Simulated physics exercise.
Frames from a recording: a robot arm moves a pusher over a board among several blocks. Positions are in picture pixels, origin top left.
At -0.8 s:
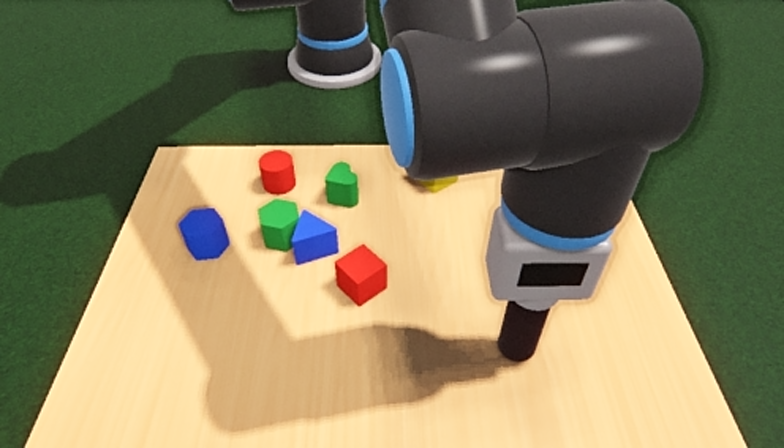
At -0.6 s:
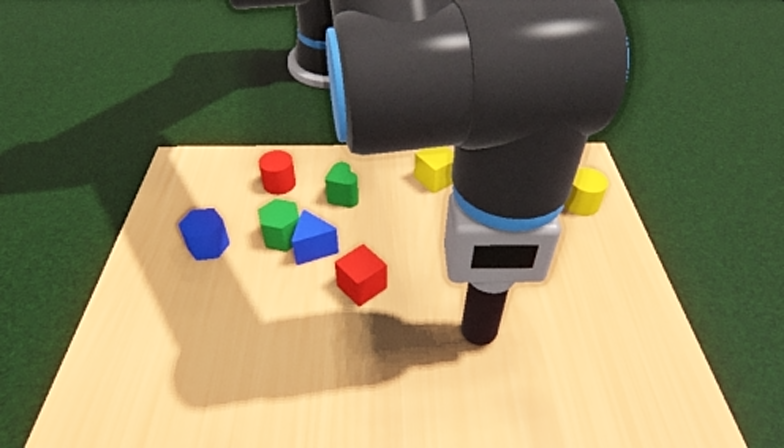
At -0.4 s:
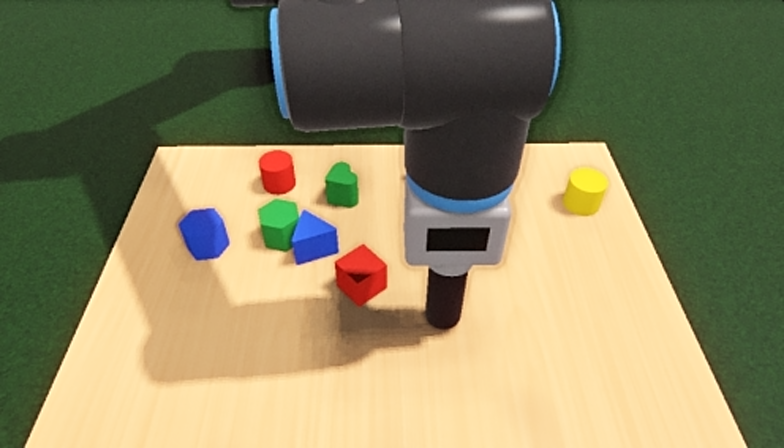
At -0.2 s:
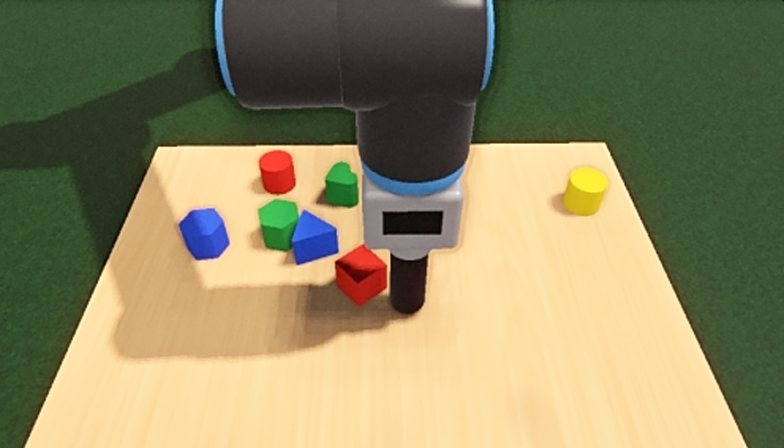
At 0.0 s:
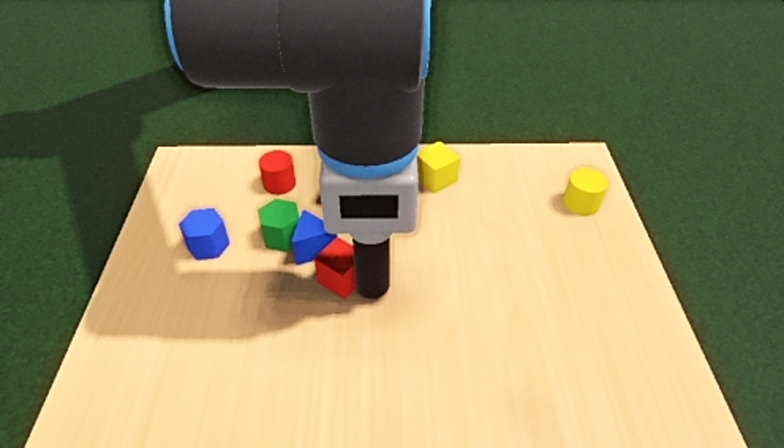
On a wooden board with colored blocks scattered across it, a robot arm slid its dark pusher leftward and slightly away from the viewer, then nudged the red block a little toward the blue triangle.
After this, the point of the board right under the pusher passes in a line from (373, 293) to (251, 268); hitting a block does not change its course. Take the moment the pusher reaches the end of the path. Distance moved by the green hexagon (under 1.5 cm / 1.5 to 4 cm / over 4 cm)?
Between 1.5 and 4 cm.
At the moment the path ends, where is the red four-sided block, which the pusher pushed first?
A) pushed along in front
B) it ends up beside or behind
The answer is B.
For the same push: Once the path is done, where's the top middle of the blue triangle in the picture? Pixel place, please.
It will likely be found at (303, 202).
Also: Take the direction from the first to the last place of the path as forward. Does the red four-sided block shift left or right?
It moves over to the right.
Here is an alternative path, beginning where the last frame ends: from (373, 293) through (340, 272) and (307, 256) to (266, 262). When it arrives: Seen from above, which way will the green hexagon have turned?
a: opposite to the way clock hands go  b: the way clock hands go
Answer: A.
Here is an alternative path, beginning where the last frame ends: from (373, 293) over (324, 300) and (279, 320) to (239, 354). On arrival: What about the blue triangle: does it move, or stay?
Put simply, it stays right there.
On the path given first. One third of the way, pusher (331, 277); green hexagon (272, 210), turned 20° anticlockwise; blue triangle (307, 213); red four-sided block (305, 237), turned 35° clockwise.
Two thirds of the way, pusher (289, 268); green hexagon (264, 200), turned 30° anticlockwise; blue triangle (302, 203), turned 25° clockwise; red four-sided block (287, 225), turned 55° clockwise.
At the end, pusher (249, 262); blue hexagon unmoved; green hexagon (263, 197), turned 35° anticlockwise; blue triangle (303, 202), turned 30° clockwise; red four-sided block (284, 223), turned 65° clockwise.
